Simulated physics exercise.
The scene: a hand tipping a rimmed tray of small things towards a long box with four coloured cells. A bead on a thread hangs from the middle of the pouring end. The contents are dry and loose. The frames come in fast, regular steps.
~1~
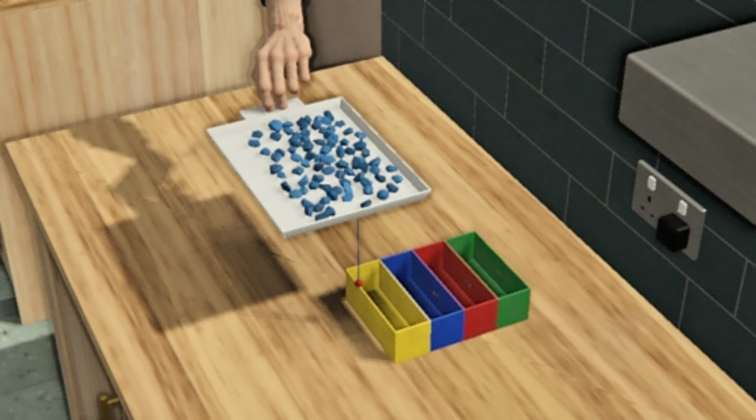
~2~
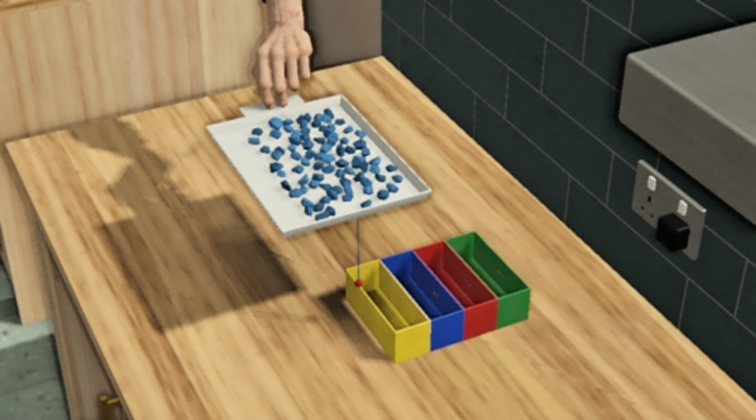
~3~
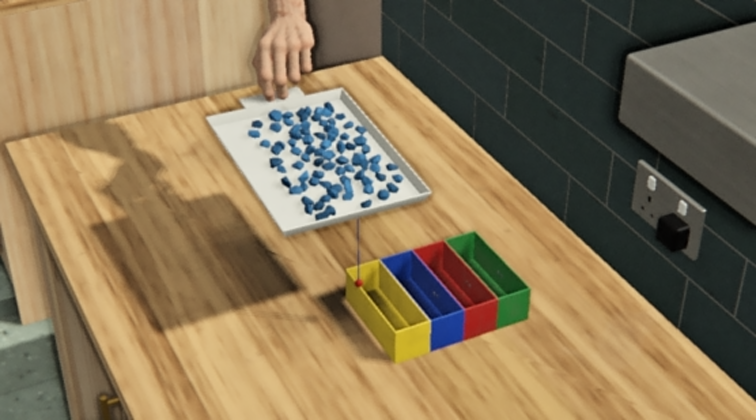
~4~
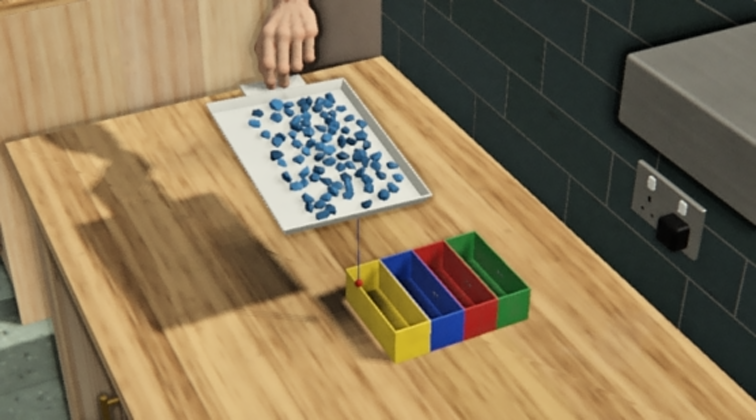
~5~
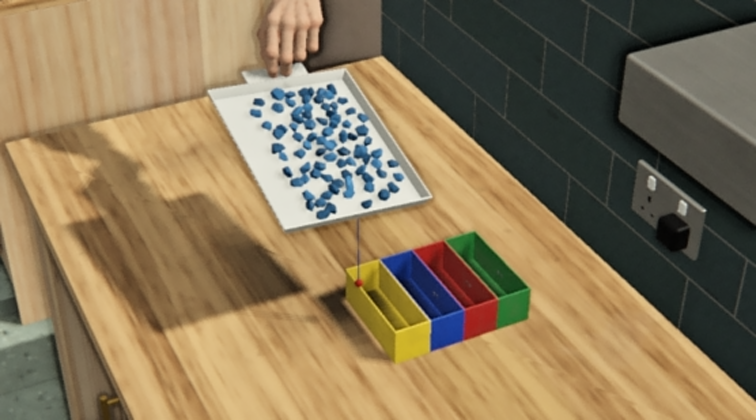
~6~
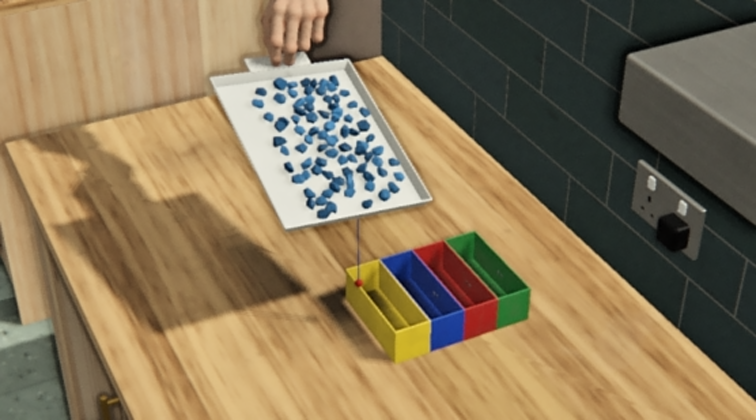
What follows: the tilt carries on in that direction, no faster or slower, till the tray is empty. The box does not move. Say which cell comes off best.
The blue one ends fullest.
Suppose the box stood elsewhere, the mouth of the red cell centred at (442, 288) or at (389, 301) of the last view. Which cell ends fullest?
The first try: The red one. The second: That green cell.
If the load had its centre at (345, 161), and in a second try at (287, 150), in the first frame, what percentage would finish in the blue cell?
In turn 50 and 30 in a hundred.
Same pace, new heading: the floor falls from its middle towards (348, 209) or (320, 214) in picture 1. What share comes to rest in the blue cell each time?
Roughly 20 per cent, and 0 per cent.
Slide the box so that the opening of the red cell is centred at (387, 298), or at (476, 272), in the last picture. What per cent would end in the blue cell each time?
About 0 and 40 per cent.
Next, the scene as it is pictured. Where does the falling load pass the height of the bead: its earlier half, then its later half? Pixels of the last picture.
Early half (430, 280), late half (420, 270).
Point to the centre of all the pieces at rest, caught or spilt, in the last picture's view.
At about (431, 316).
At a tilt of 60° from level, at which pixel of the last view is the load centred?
Near (388, 182).
Just after the last frame, tray tipped steeply; every one on the tray.
A moment on, tray tipped right over; just a few on the tray; roughly a third in the blue cell; roughly a quarter in the red cell; about a tenth in the yellow cell; just a few in the green cell; roughly a quarter falling or outside the box.
Further on, tray tipped past a quarter turn; roughly half in the blue cell; roughly a quarter in the red cell; roughly a quarter in the yellow cell; just a few in the green cell; about a tenth falling or outside the box.
When it is over, tray tipped past a quarter turn; roughly half in the blue cell; roughly a quarter in the red cell; roughly a quarter in the yellow cell; just a few in the green cell; about a tenth outside the box.
